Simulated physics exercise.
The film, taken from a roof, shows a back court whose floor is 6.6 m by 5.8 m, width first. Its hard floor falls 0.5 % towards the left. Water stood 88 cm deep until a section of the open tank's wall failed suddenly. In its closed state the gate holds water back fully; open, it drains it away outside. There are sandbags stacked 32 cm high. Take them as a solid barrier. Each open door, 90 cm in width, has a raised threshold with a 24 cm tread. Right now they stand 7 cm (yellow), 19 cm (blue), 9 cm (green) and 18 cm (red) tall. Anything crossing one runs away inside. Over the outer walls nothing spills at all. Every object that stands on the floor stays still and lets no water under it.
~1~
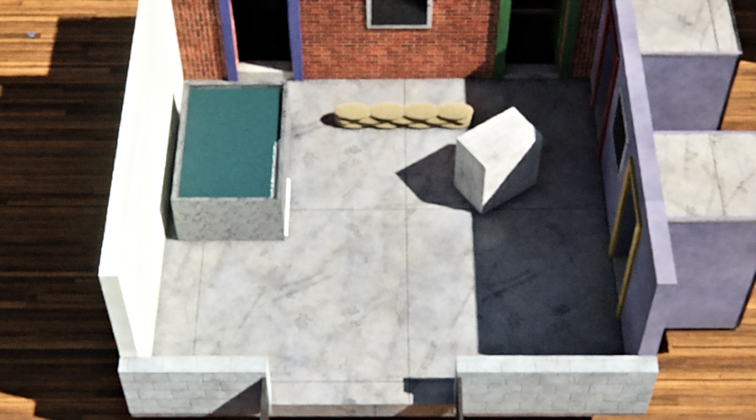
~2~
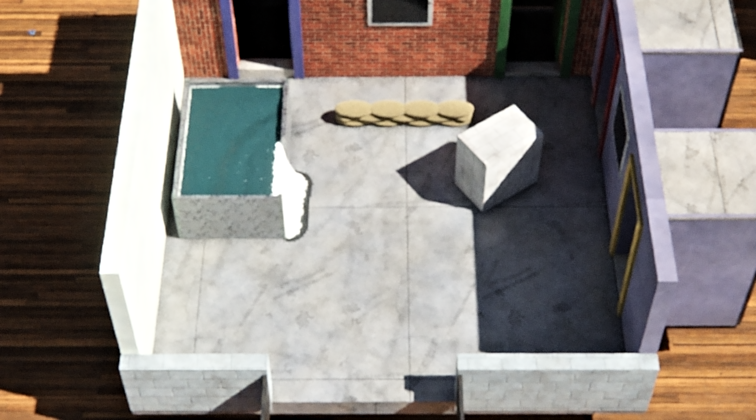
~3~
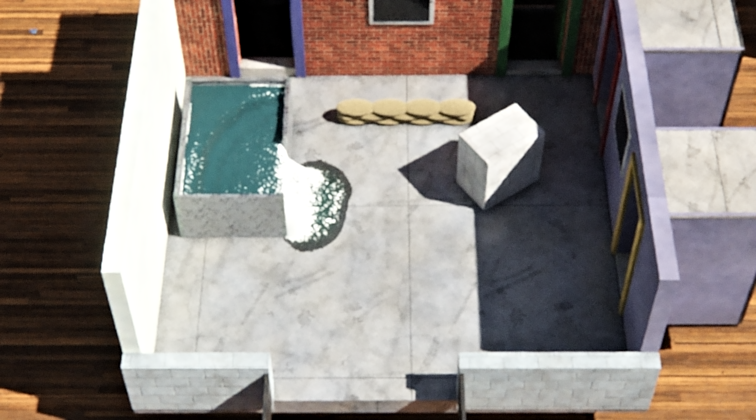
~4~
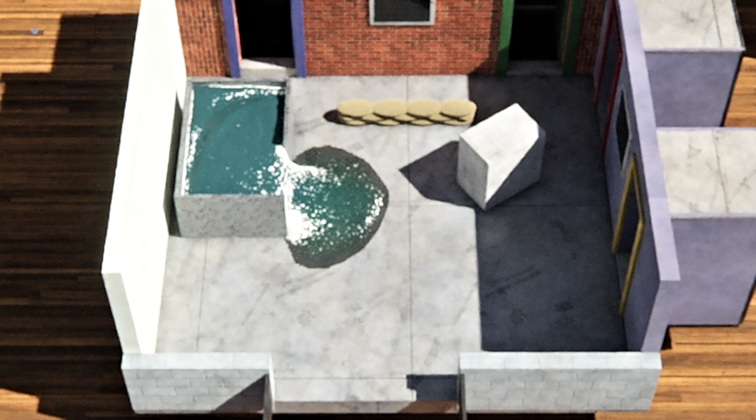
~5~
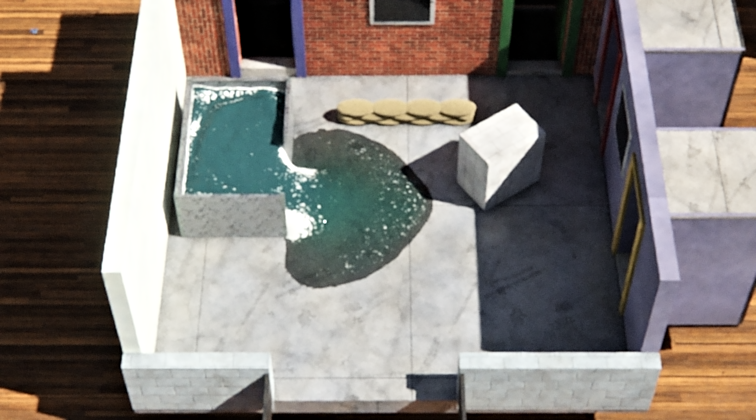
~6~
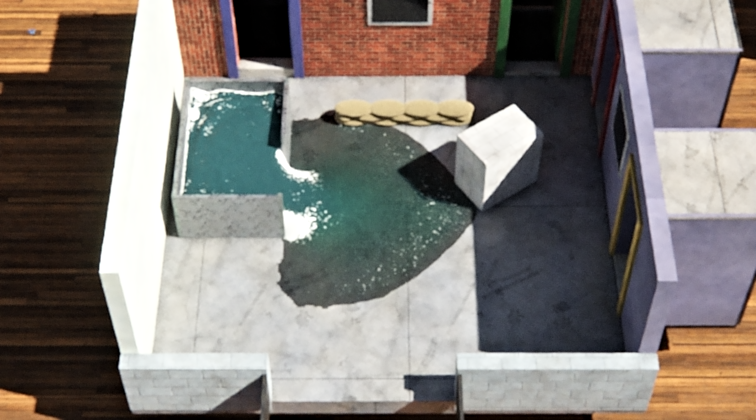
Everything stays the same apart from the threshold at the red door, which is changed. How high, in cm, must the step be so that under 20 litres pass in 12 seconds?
Roughly 13.5 cm.
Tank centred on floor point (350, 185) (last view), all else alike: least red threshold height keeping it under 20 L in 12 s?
It must be around 9.0 cm tall.
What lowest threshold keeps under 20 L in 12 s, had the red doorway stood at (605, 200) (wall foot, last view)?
Close to 9.5 cm at the least.
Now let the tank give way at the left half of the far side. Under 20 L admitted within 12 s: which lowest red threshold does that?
A height of around 17 cm.
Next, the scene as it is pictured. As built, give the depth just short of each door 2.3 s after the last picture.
In cm: Yellow 19, blue 1, green 18, red 16.
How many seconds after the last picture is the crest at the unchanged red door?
Around 1.6 seconds.
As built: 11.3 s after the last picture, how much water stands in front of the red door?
5.0 cm.
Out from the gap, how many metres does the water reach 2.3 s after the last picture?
Front distance: Approx. 5.8 m.
Then, 0.7 s after the last picture water covers 45 % of the floor, deepest (43 cm) near (289, 219); it has not reached the red door.
Then, 2.3 s after the last picture water covers 60 % of the floor, deepest (34 cm) near (615, 329); 16 cm at the red door, 2 litres in over its 18 cm threshold.
Then, 11.3 s after the last picture water covers 95 % of the floor, deepest (14 cm) near (167, 229); 5 cm at the red door, 3 litres in over its 18 cm threshold.
At the red door as built, the water peaked near 18 cm, 1.5 s after the last picture.
With a threshold of 11 cm, 48 litres would have come in within the 12 s; with 15 cm, 11 litres. So under 20 litres takes about 13.5 cm.
